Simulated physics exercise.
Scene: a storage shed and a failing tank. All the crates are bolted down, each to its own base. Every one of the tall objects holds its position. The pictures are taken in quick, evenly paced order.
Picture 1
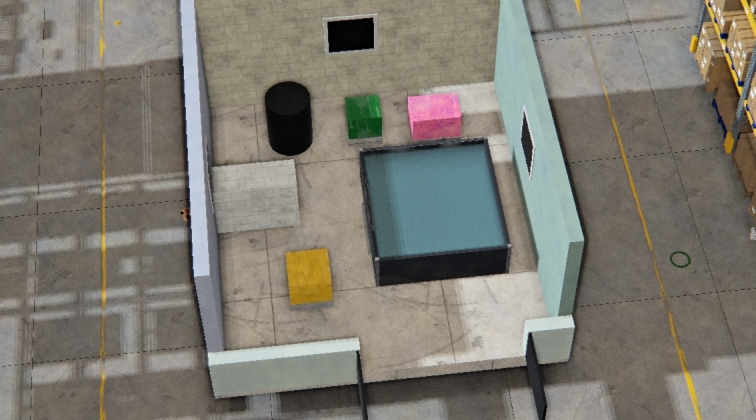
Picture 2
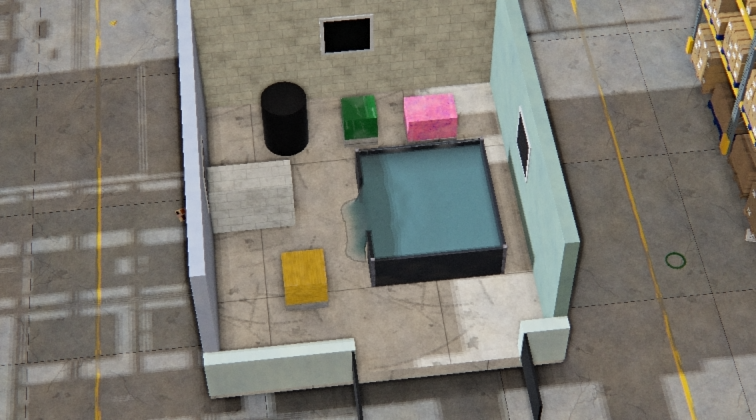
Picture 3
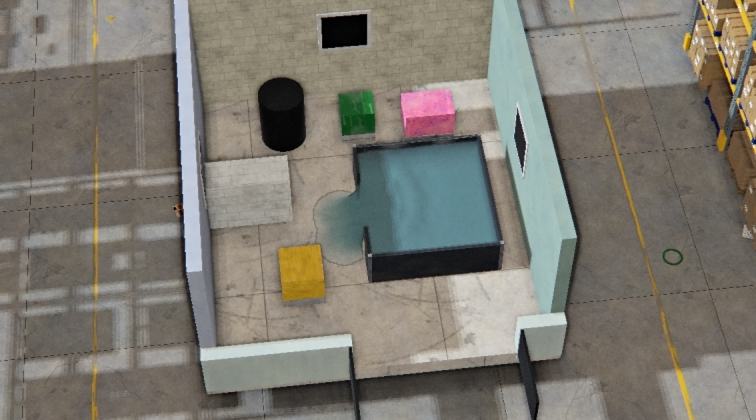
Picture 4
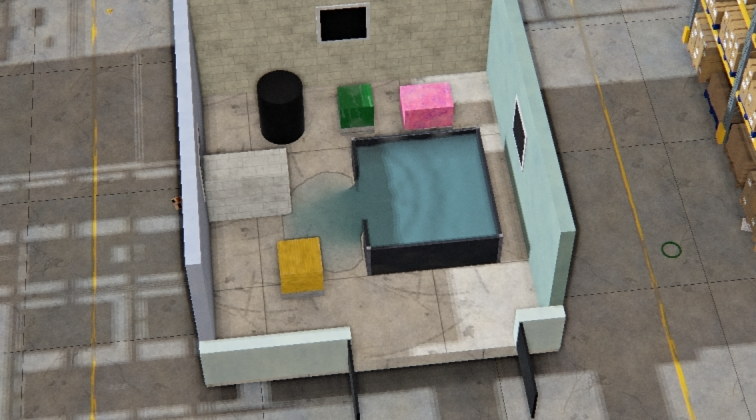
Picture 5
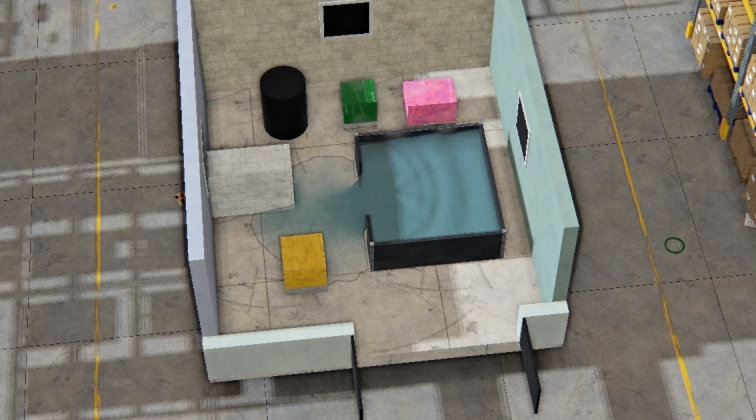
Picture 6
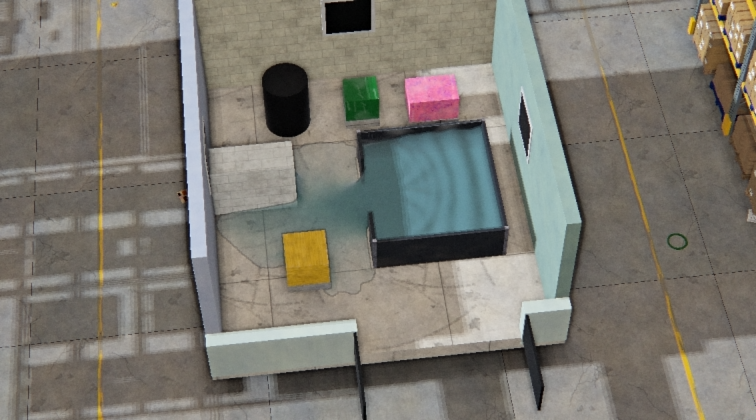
A roofless shed stood with a dark-sided tank of still water inside, then water poured from a gap in the tank's left side and spread across the floor around the yellow box.
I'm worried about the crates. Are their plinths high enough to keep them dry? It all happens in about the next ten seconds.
Well, the yellow crate will get wet, the green crate will stay dry, the pink crate will get wet.
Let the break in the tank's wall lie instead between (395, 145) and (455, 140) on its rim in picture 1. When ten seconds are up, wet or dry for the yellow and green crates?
Result - yellow crate stays clear, green crate gets flooded.
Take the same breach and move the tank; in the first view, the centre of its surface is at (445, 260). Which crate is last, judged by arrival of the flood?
That would be the crate marked pink.
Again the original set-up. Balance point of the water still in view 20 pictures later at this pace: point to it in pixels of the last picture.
Roughly (353, 218).
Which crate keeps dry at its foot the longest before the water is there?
The answer here is the pink one.
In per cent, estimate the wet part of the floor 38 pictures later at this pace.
Around 100 percent of it.
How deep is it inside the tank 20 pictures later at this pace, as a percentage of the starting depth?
48 per cent or thereabouts.
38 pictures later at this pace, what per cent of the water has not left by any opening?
Estimate: Close to 98 %.
A moment on, water covers 25 % of the floor; the yellow crate water round its plinth, the green crate water round its plinth, the pink crate not reached.
Next, water covers 45 % of the floor; the yellow crate water round its plinth, the green crate water round its plinth, the pink crate not reached.
Then, water covers 65 % of the floor; the yellow crate water round its plinth, the green crate water round its plinth, the pink crate water round its plinth.
Later, water covers 100 % of the floor; the yellow crate water round its plinth, the green crate water round its plinth, the pink crate water round its plinth.
In the end, water covers 100 % of the floor; the yellow crate was topped, the green crate stayed above the water, the pink crate was topped.
